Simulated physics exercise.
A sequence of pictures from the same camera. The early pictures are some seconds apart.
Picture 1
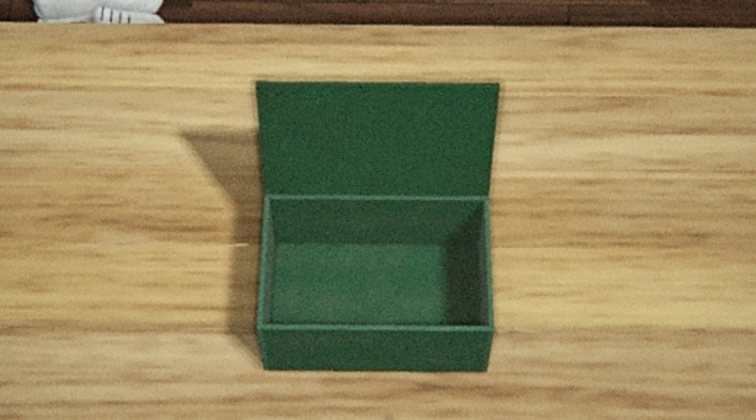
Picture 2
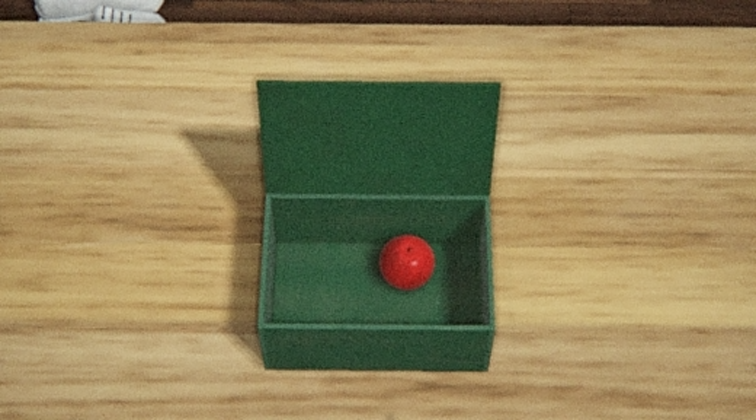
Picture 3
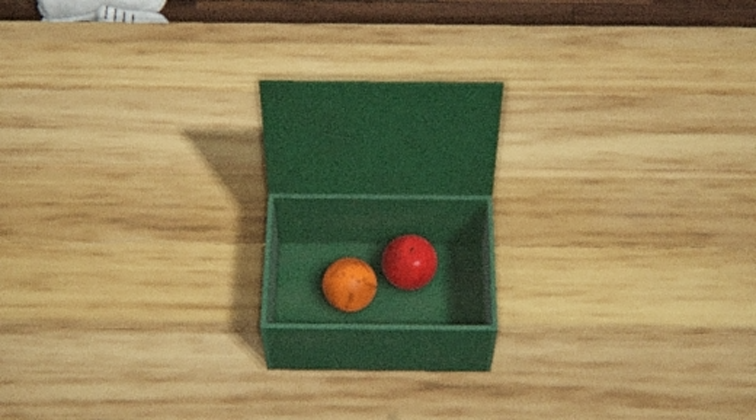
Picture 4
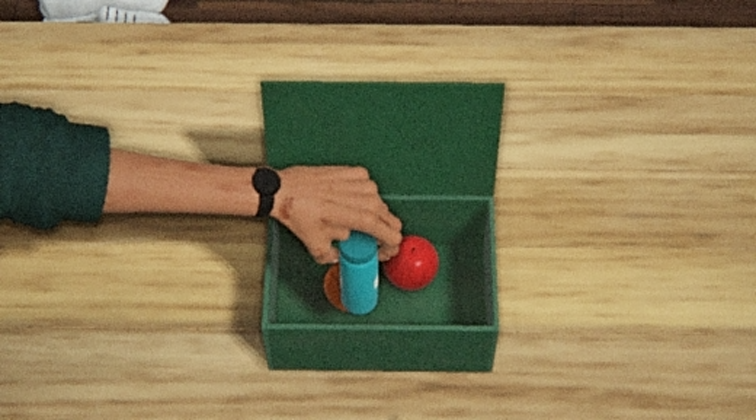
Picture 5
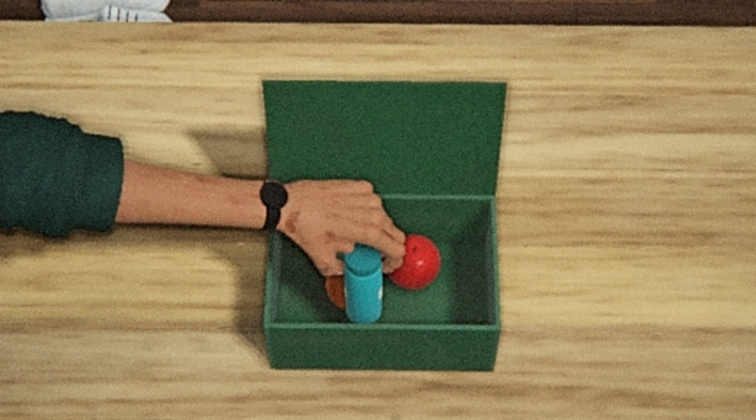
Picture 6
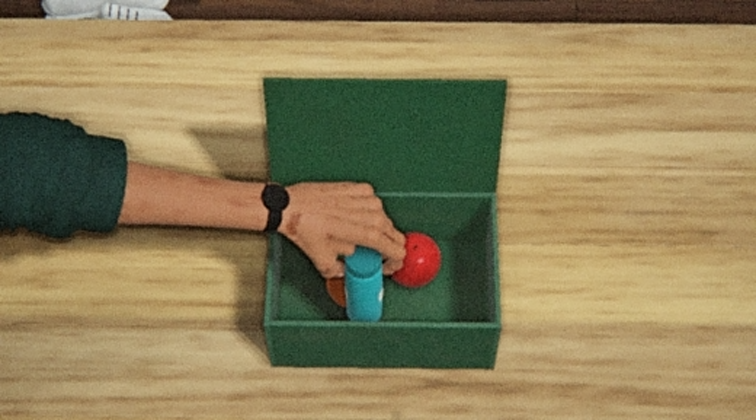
On a wooden table, an open green box is empty, then holds a red apple, then also an orange ball-shaped item; a hand wearing a black watch reaches in from the left and lowers a turquoise shaker inside, still gripping it.
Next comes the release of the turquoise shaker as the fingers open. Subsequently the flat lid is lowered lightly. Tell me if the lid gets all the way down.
It does not.
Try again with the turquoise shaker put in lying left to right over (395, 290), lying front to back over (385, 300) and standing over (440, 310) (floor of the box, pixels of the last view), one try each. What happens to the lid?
With the first placement the lid ends up closed; with the second, it ends up closed; with the third, it remains open.
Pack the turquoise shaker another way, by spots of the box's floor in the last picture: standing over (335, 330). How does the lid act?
Then the lid won't shut, as it turns out.
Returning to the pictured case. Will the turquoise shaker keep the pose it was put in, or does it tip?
It stays as it was set.
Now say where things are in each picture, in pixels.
In the first picture, the last thing is not in view yet.
In the second picture, the last thing is not in view yet; red apple (407, 262).
In the third picture, the last thing is not in view yet; red apple (410, 262).
The fourth picture shows coming down; turquoise shaker (359, 271); red apple (411, 263).
The fifth picture shows coming down; turquoise shaker (363, 283); red apple (413, 262).
The sixth picture shows put in, still held; turquoise shaker (364, 284); red apple (414, 260).
Then, 0.90 s later than the last frame, lid starting down; turquoise shaker moved well along near (364, 312).
Then, 1.50 s later than the last frame, lid 62° above the rim; turquoise shaker moved well along near (364, 312).
Then, 1.90 s later than the last frame, lid 26° above the rim; turquoise shaker moved well along near (364, 312).
Then, 3.00 s later than the last frame, lid 11° above the rim; turquoise shaker moved well along near (364, 311).
When it is over, lid 11° above the rim; moved from the start, turquoise shaker; the other 2 as before. End places, in pixels of the last picture, turquoise shaker near (364, 311).
